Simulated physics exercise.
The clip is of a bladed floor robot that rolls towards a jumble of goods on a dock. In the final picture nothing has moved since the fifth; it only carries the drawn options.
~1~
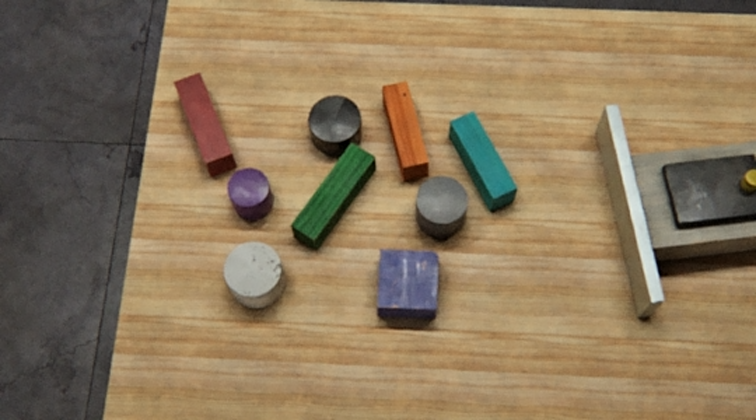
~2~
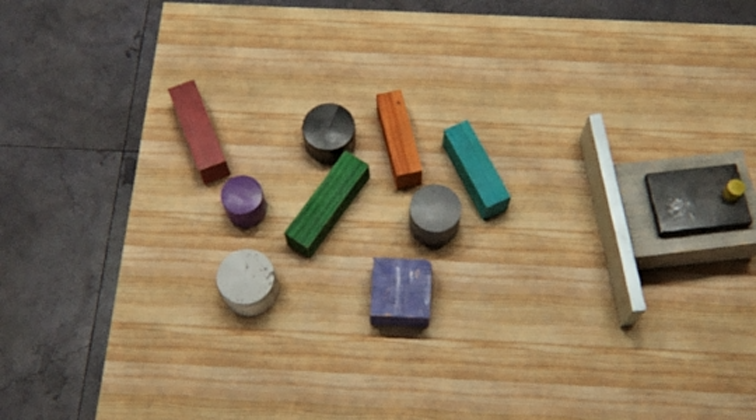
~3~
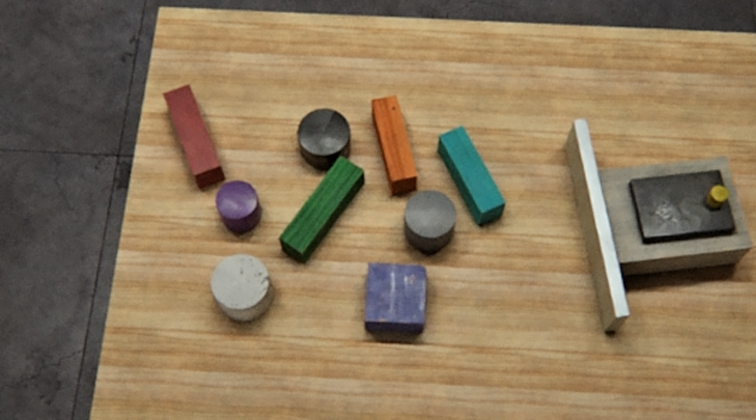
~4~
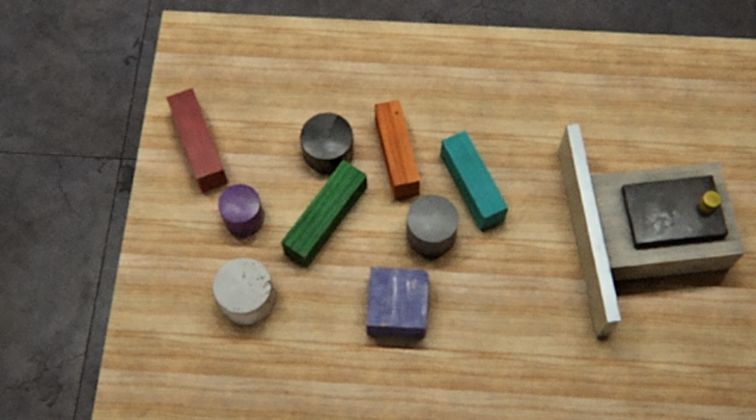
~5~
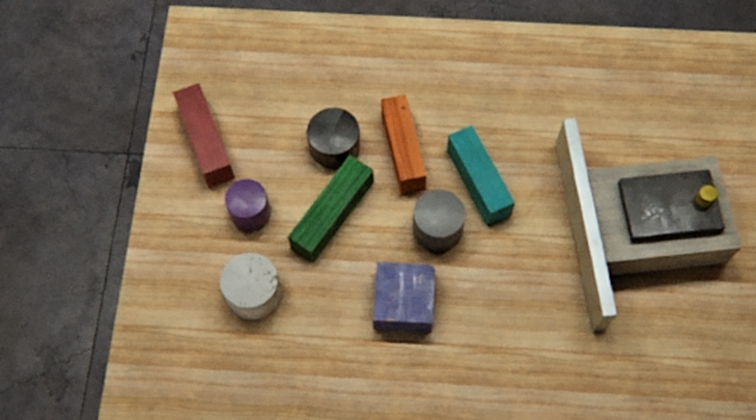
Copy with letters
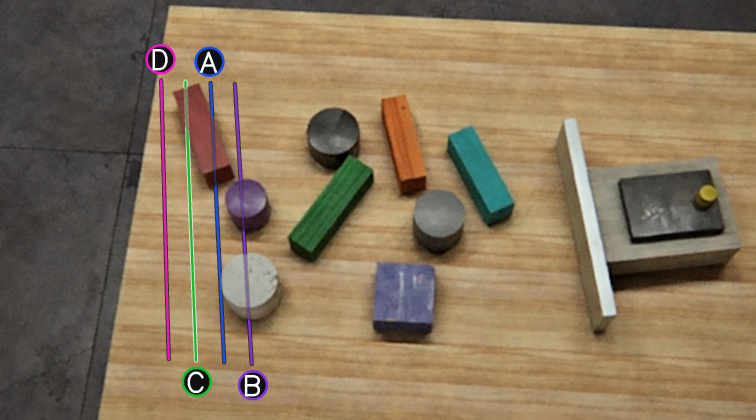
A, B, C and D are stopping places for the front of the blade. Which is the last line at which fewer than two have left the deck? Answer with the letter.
B is the last line within the limit.
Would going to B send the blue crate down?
No.
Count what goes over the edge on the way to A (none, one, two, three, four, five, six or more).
Three.
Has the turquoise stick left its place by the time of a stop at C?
By then, yes.
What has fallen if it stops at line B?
It is the red bar.
On the marked copy, A at (217, 214); B at (243, 216); C at (190, 213); D at (165, 211).
Following B. Soon after the start, robot (537, 198); turquoise stick (433, 173); grey canister (403, 226).
Later, robot (413, 192); purple canister (231, 207); black canister (248, 142).
In the end, robot (316, 187); red bar over the edge; purple canister (138, 217); one fallen.
As for the rest, A drops three; C drops six; D drops six.
